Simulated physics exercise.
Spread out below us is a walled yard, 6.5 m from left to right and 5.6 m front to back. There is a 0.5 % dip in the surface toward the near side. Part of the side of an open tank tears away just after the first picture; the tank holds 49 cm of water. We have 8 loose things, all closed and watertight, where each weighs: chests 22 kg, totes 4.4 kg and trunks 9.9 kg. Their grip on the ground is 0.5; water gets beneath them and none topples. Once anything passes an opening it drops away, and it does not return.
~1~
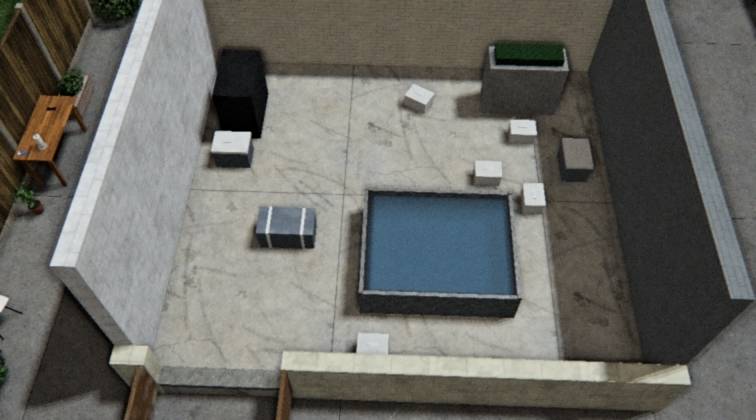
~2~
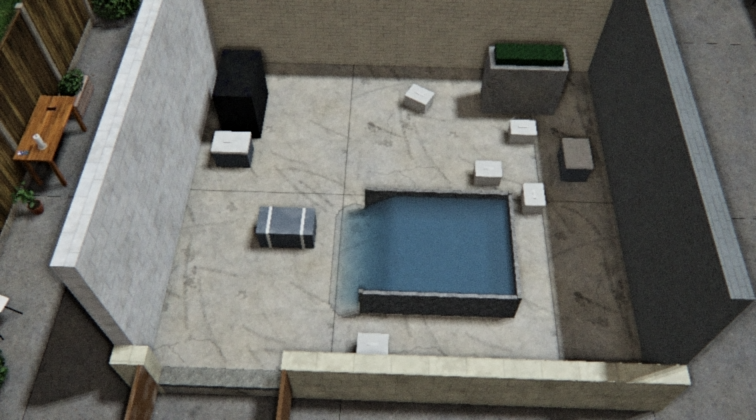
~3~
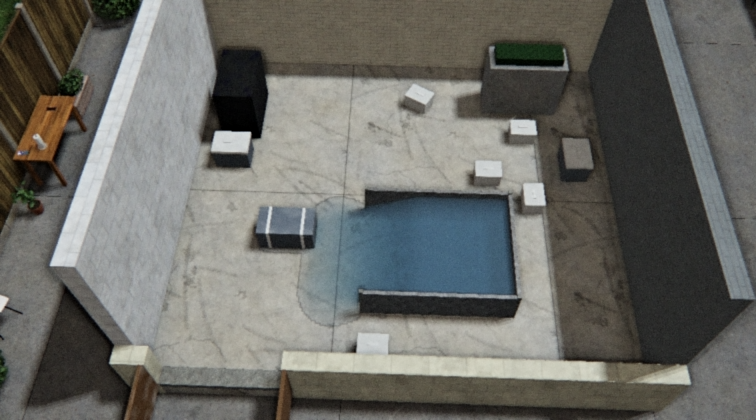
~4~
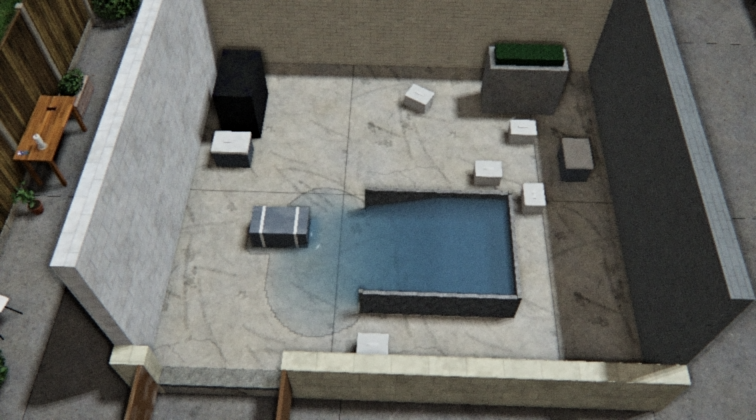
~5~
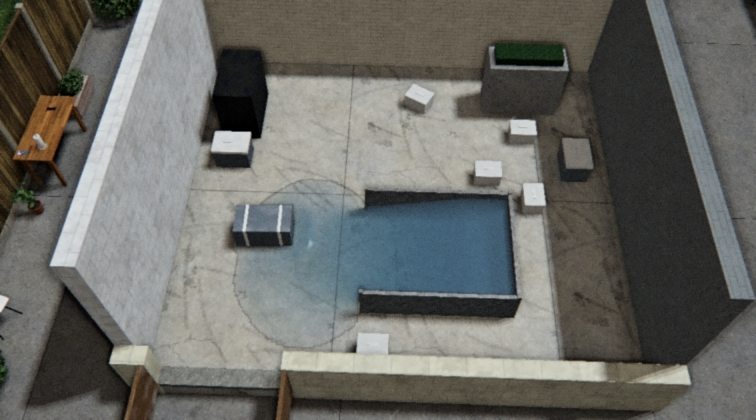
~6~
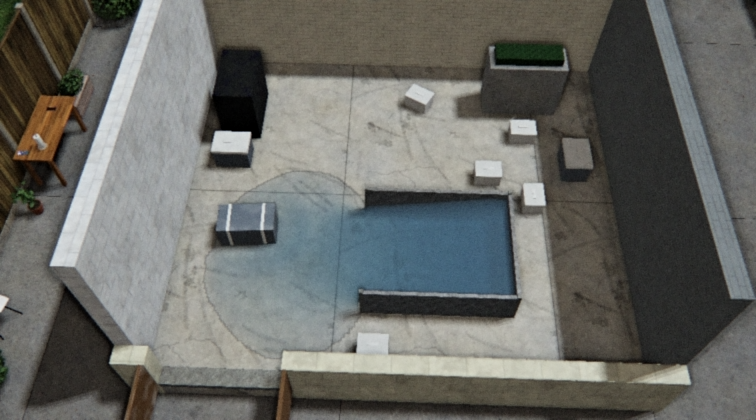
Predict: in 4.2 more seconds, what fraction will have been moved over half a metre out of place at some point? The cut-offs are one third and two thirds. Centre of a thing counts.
Lower band.
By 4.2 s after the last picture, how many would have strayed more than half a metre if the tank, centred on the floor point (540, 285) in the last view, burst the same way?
The answer would then be 2.
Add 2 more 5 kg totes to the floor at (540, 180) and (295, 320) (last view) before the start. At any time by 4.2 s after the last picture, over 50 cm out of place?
Below, above.
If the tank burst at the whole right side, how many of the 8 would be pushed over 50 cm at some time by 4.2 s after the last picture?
In that case the number is 4.
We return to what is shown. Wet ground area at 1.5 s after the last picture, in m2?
My estimate is roughly 14 m2.
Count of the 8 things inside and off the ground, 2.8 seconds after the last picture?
The number is 2.
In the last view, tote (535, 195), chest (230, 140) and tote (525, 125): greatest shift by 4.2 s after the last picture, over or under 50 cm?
One by one: Below the line; above the line; below the line.
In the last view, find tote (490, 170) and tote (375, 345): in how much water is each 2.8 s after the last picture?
Some 0 cm at the first, some 0 cm at the second.
Then, 0.4 s after the last picture 1 of 8 are over 50 cm from their spots; 0 afloat.
Then, 1.5 s after the last picture 1 of 8 are over 50 cm from their spots; 1 afloat.
Then, 2.8 s after the last picture 1 of 8 are over 50 cm from their spots; 2 afloat.
Then, 4.2 s after the last picture 2 of 8 are over 50 cm from their spots, and 2 have been at some point; 1 afloat.
